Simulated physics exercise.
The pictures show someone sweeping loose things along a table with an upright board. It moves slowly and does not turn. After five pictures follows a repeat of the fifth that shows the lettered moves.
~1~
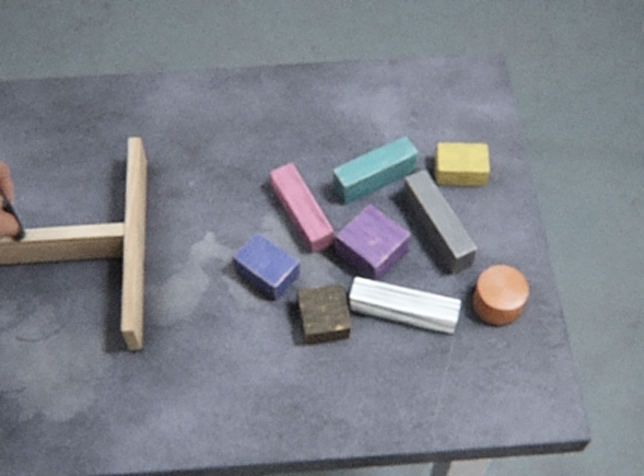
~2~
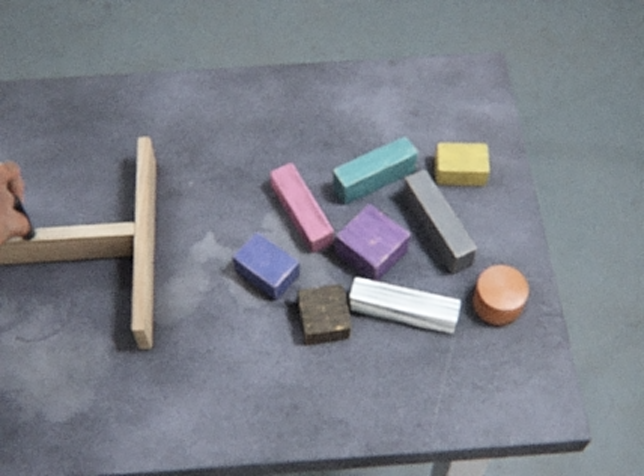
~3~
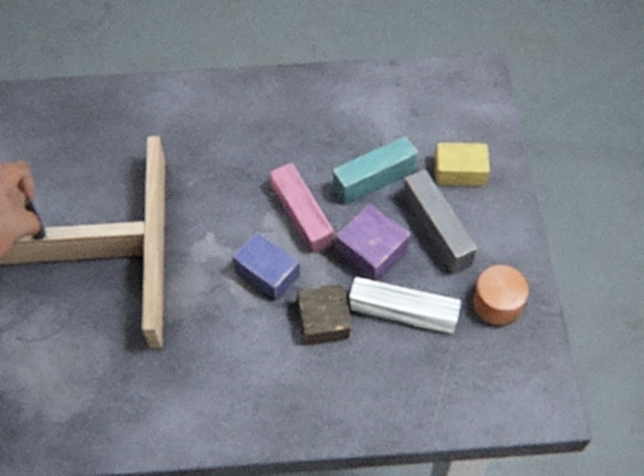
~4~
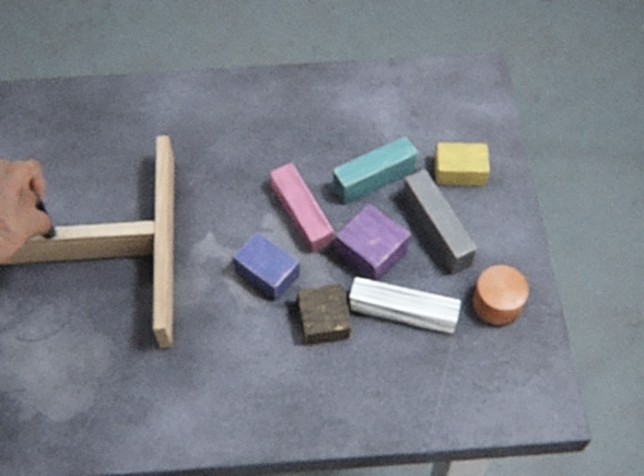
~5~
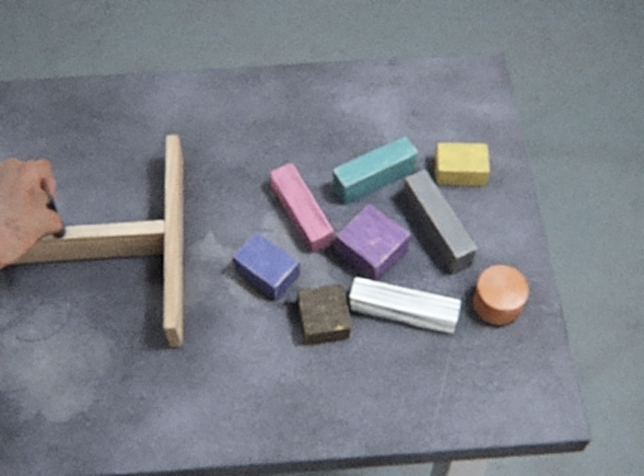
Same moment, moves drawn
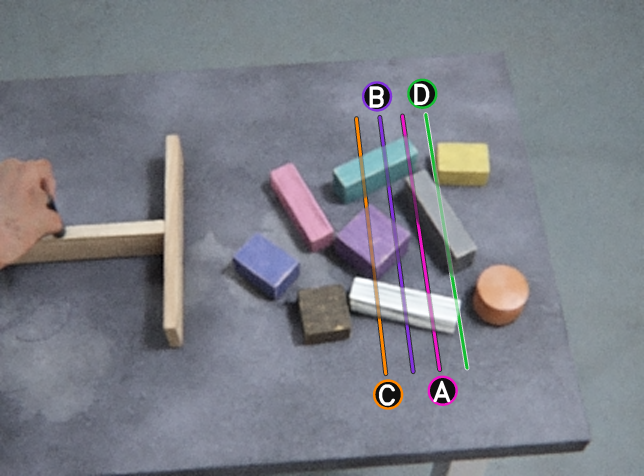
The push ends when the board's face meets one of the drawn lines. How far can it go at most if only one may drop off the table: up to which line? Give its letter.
As far as mark D.
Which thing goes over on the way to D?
The grey bar.
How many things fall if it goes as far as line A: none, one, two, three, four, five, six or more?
The count is none.
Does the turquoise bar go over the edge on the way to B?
By then, no.
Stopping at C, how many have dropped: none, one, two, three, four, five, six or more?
The count is none.
On the copy, A at (420, 233); B at (395, 234); C at (370, 236); D at (445, 231).
On D. First, board (270, 219); blue block (308, 266); pink stick (308, 207).
Then, board (371, 213); orange tin (505, 295); yellow block (477, 163).
Finally, board (443, 208); grey bar over the edge; orange tin (554, 287); one fallen.
By contrast, A is within the limit but short; B is within the limit but short; C is within the limit but short.
